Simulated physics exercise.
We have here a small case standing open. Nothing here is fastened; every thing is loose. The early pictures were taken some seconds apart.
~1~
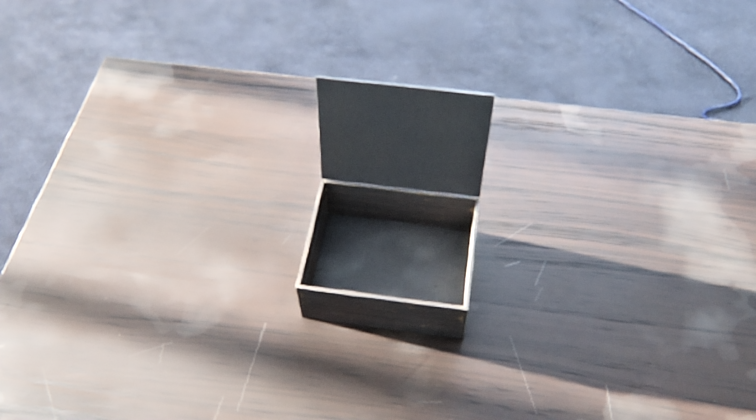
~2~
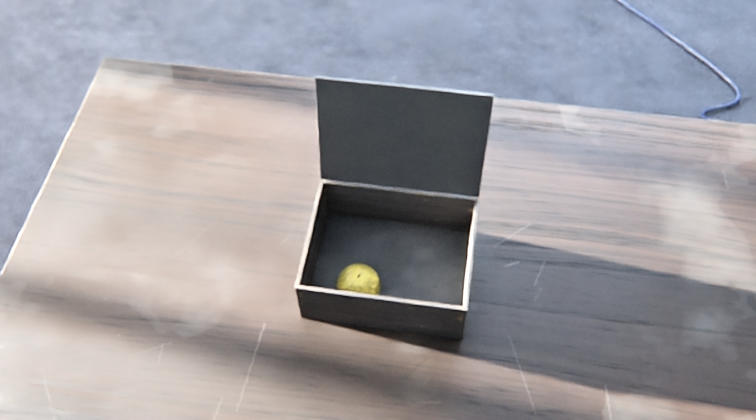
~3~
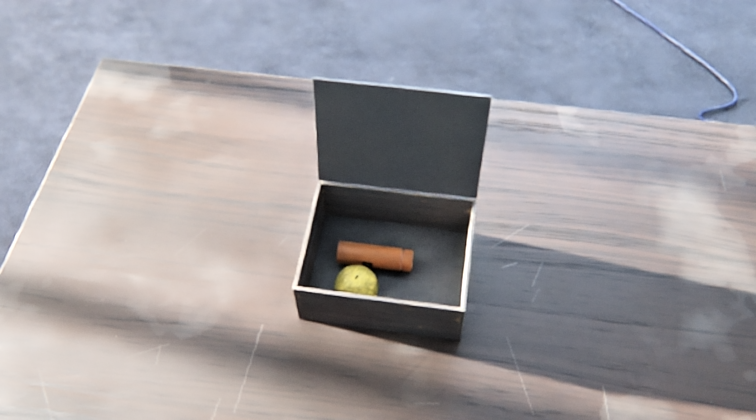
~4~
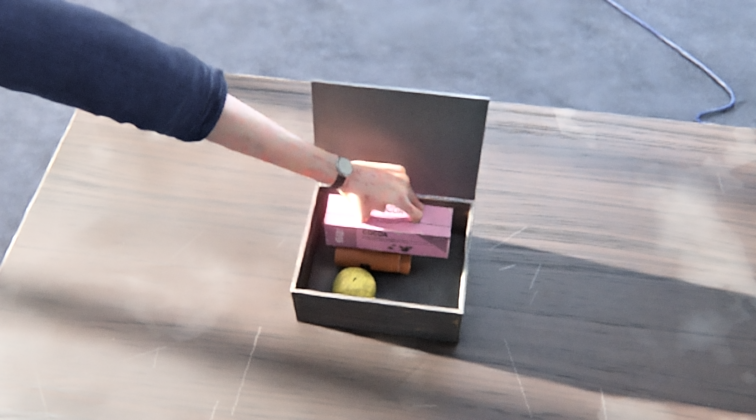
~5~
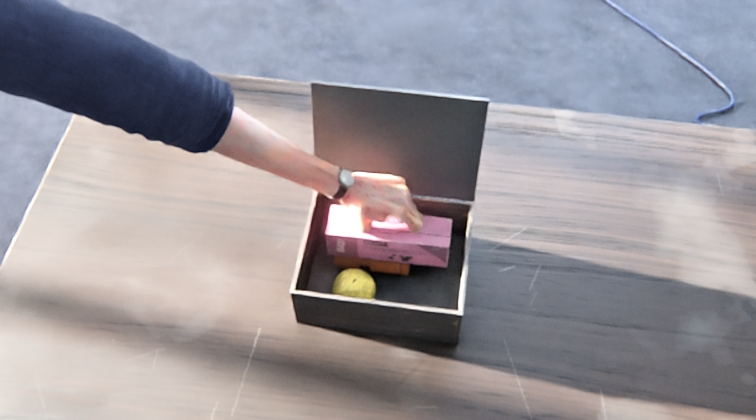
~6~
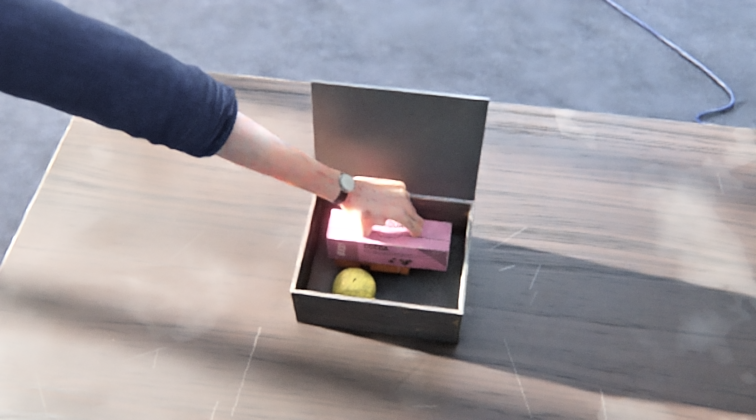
A yellow ball and orange cylinder appear in an open box, then a hand lowers a pink carton inside.
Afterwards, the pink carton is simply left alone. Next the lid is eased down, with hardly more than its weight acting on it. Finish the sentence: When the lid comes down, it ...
When the lid comes down, it meets the rim.
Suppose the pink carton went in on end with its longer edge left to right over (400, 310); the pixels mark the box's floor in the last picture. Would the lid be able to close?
Result: Lid remains raised.
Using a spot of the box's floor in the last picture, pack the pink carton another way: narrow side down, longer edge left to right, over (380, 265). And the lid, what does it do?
With this placement the lid lies closed.
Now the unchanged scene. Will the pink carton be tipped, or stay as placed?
Observation: It tilts over.
Then, 1.00 s after the last picture, lid starting down; pink carton on its side near (393, 234); orange shaker rolled a little.
Then, 1.60 s after the last picture, lid 61° above the rim; pink carton on its side near (393, 234); orange shaker rolled a little.
Then, 1.90 s after the last picture, lid 17° above the rim; pink carton on its side near (393, 234); orange shaker rolled a little.
At rest, lid shut; tipped over in the box, pink carton; the other 2 in place. Seen from the same camera at the end, pink carton near (393, 234).
